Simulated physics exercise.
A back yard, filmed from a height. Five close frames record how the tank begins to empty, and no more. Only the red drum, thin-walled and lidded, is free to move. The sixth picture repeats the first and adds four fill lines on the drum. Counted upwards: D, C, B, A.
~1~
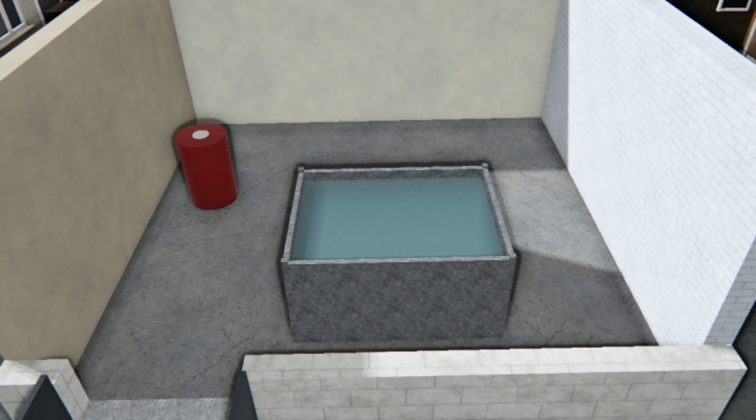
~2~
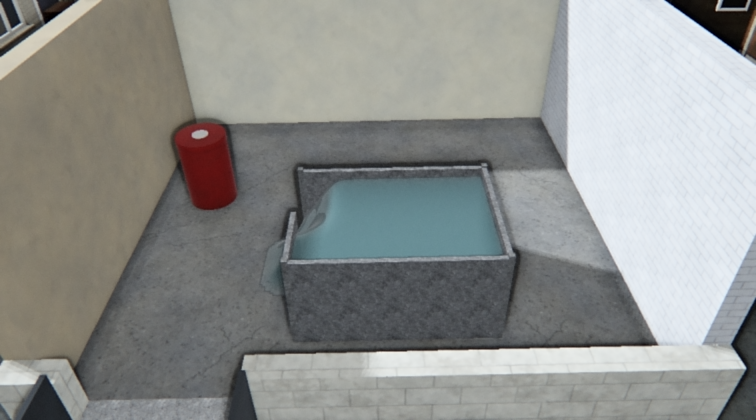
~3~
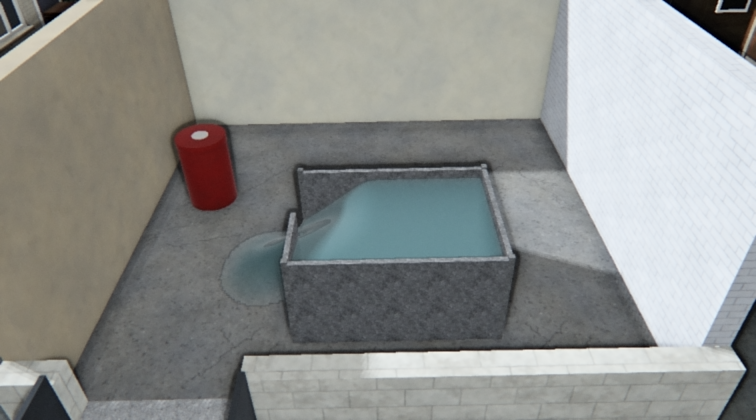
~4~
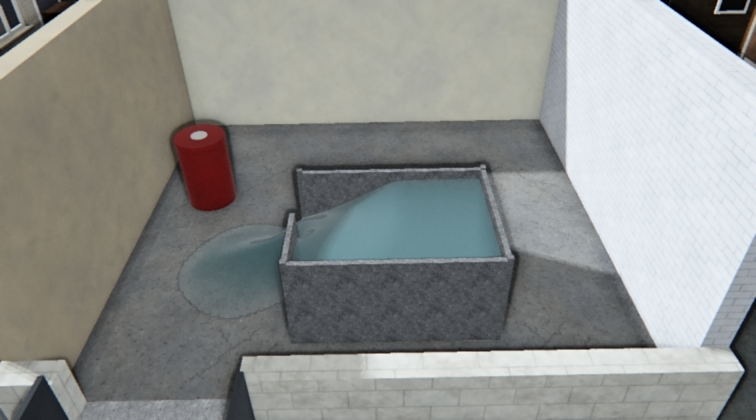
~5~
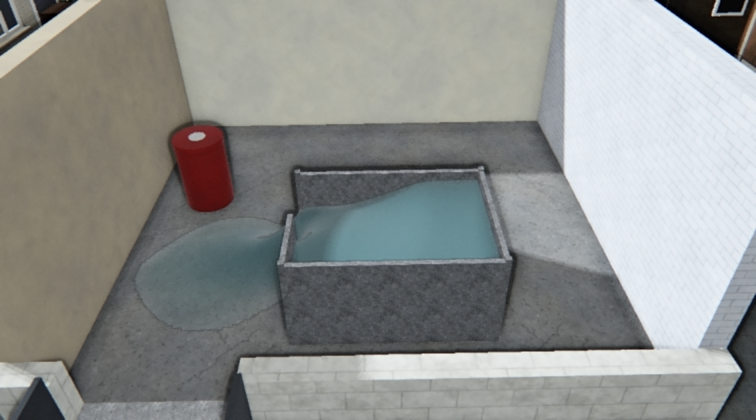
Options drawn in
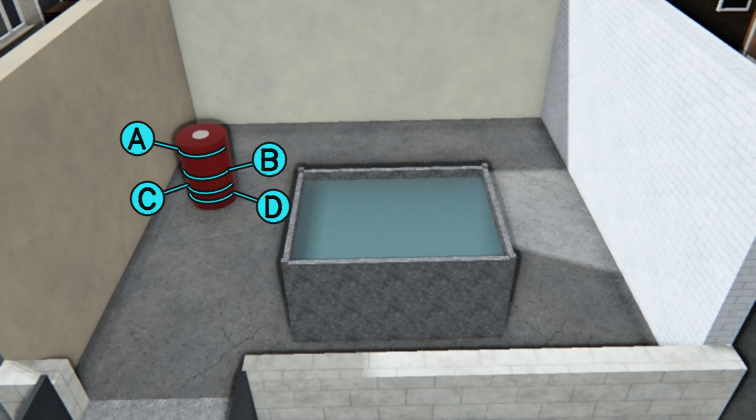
In a back yard, water pours from a stone tank's left side and spreads across the ground.
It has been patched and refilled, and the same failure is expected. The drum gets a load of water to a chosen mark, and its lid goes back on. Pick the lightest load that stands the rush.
Use line B.
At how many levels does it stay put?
Two.
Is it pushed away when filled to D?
Yes, it does.
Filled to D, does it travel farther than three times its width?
Yes, clearly.
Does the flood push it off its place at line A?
No, that is safe.
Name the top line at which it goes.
Line C.
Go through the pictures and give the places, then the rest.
In the first picture, lid of the red drum at (201, 135); tank full, its middle at (395, 216); open gate at (158, 361).
In the second picture, 1 % of the ground wet, in view closest to the drum at (278, 245).
In the third picture, 3 % of the ground wet, in view closest to the drum at (245, 244).
In the fourth picture, 6 % of the ground wet, in view closest to the drum at (225, 235).
In the fifth picture, lid of the red drum at (197, 137); 9 % of the ground wet, in view closest to the drum at (210, 226).
On the marked copy, A at (197, 156); B at (202, 178); C at (206, 193); D at (208, 202); from the bottom up D, C, B, A.
For line A, it does not move.
For line B, it does not move.
For line C, it is pushed about half its own width away.
For line D, it is pushed about 4 times its own width away.
